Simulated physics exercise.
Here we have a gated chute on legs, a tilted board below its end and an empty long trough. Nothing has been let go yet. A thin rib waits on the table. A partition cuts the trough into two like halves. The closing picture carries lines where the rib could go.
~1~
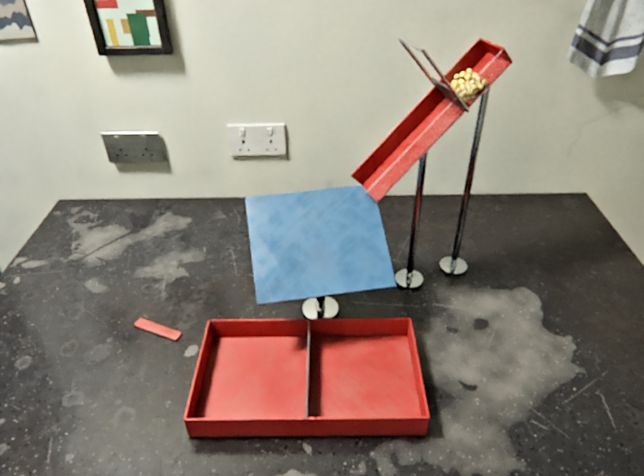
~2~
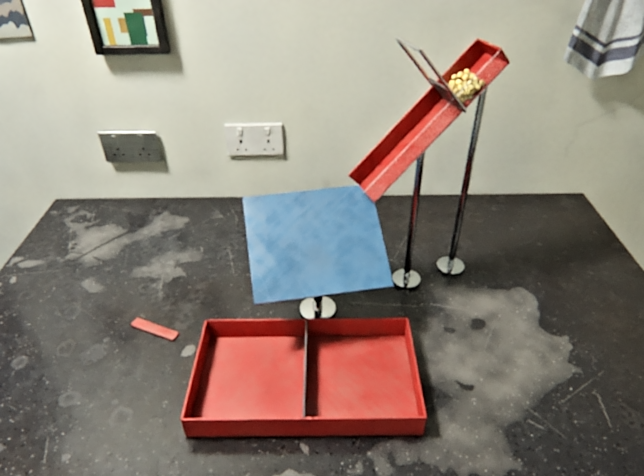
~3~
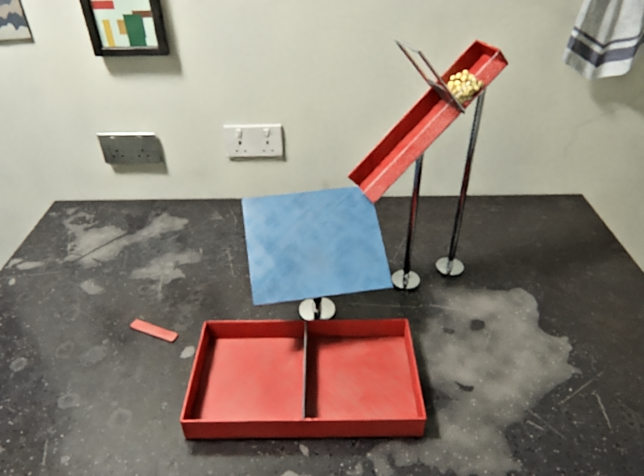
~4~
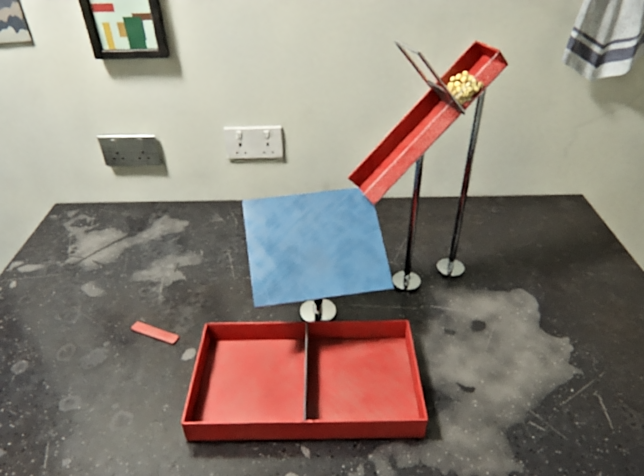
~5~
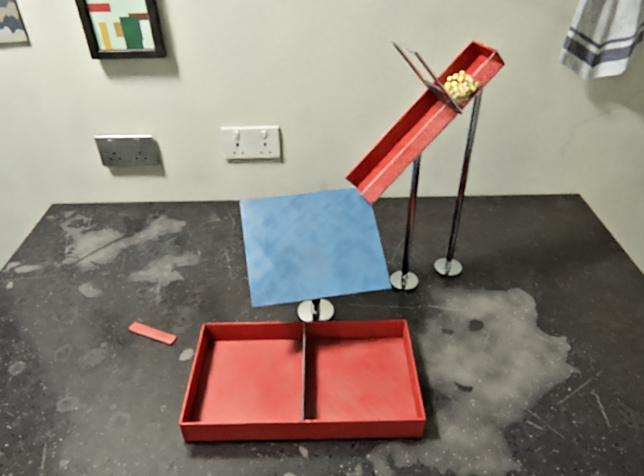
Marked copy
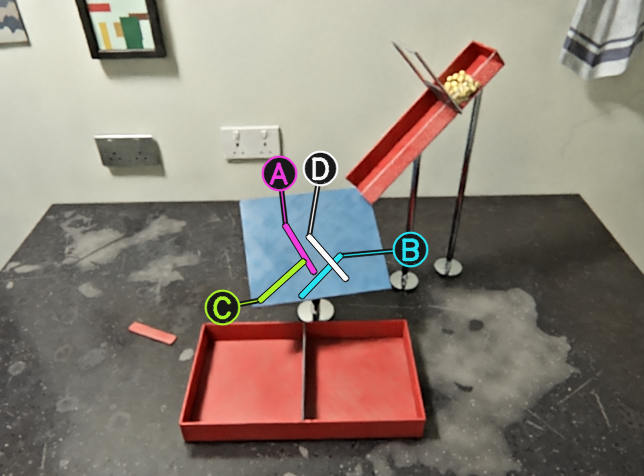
At first, a red chute on metal legs slopes down to the left, pale beans held behind its gate, above a tilted blue board and an empty red trough split by a divider. A thin red strip lies at left. Nothing in the setup moves afterward; only the view shifts very slightly.
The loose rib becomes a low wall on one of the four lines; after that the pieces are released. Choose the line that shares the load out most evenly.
C.
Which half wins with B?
Left.
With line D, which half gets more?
The right half.
On the marked copy, line A from (285, 225) to (313, 271); line B from (340, 255) to (301, 295); line C from (303, 261) to (260, 300); line D from (309, 236) to (345, 278).
Choosing A, of what is caught, a stray few in the left half, nearly all in the right.
Choosing B, of what is caught, nearly all in the left half, a small part in the right.
Choosing C, of what is caught, about two thirds in the left half, about a third in the right.
Choosing D, of what is caught, about a quarter in the left half, most in the right.
